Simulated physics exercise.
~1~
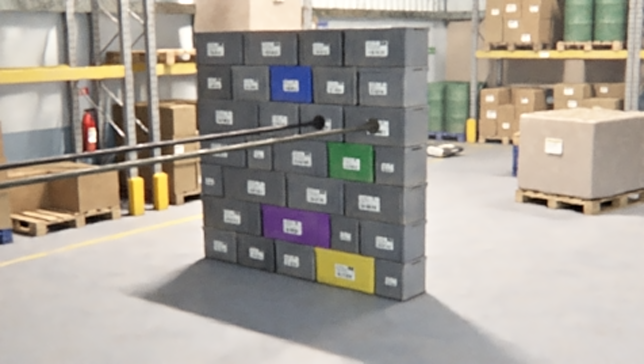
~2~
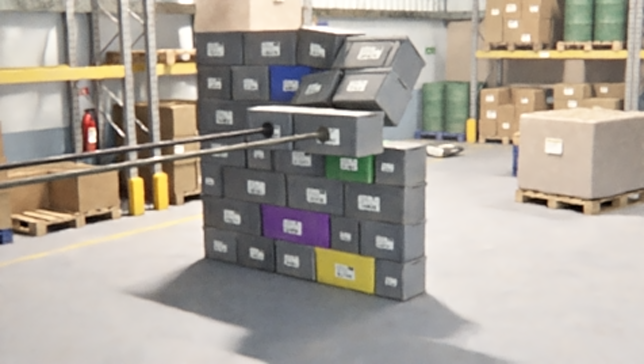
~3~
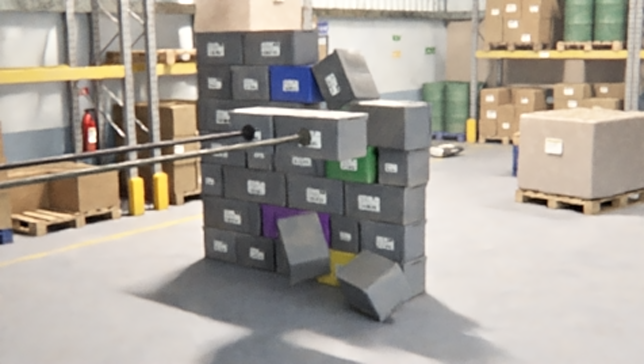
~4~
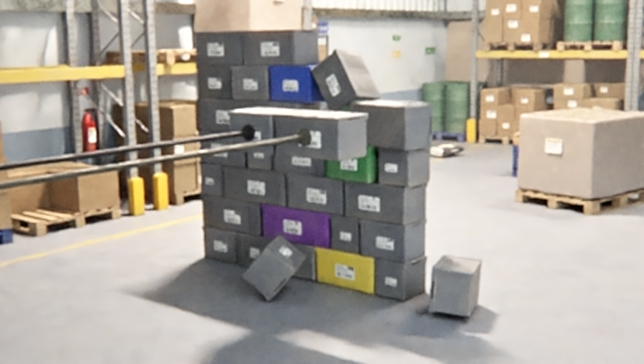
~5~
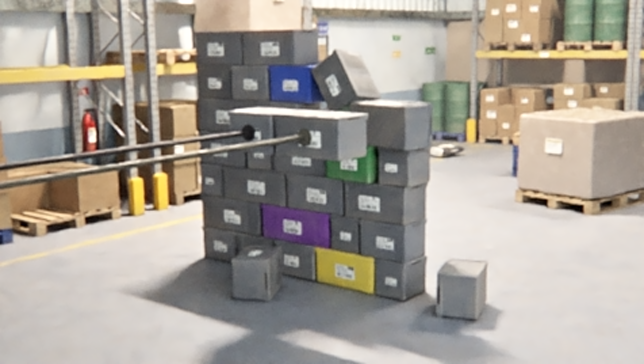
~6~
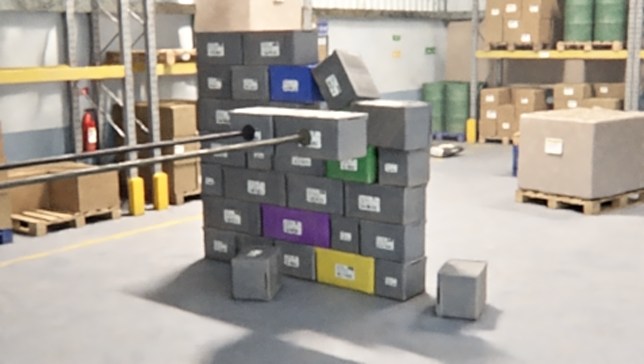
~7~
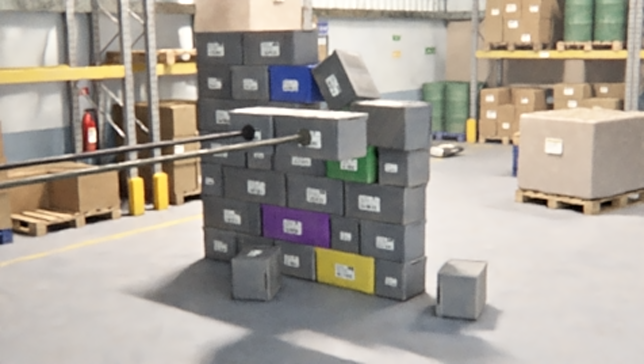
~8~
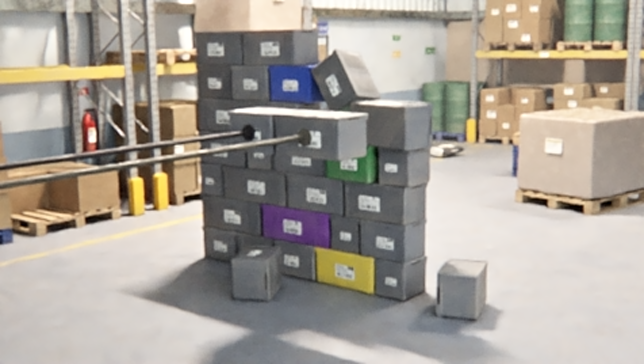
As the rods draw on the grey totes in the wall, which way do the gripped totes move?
They move to the left as the viewer sees it, sliding out of the wall along with the rods.
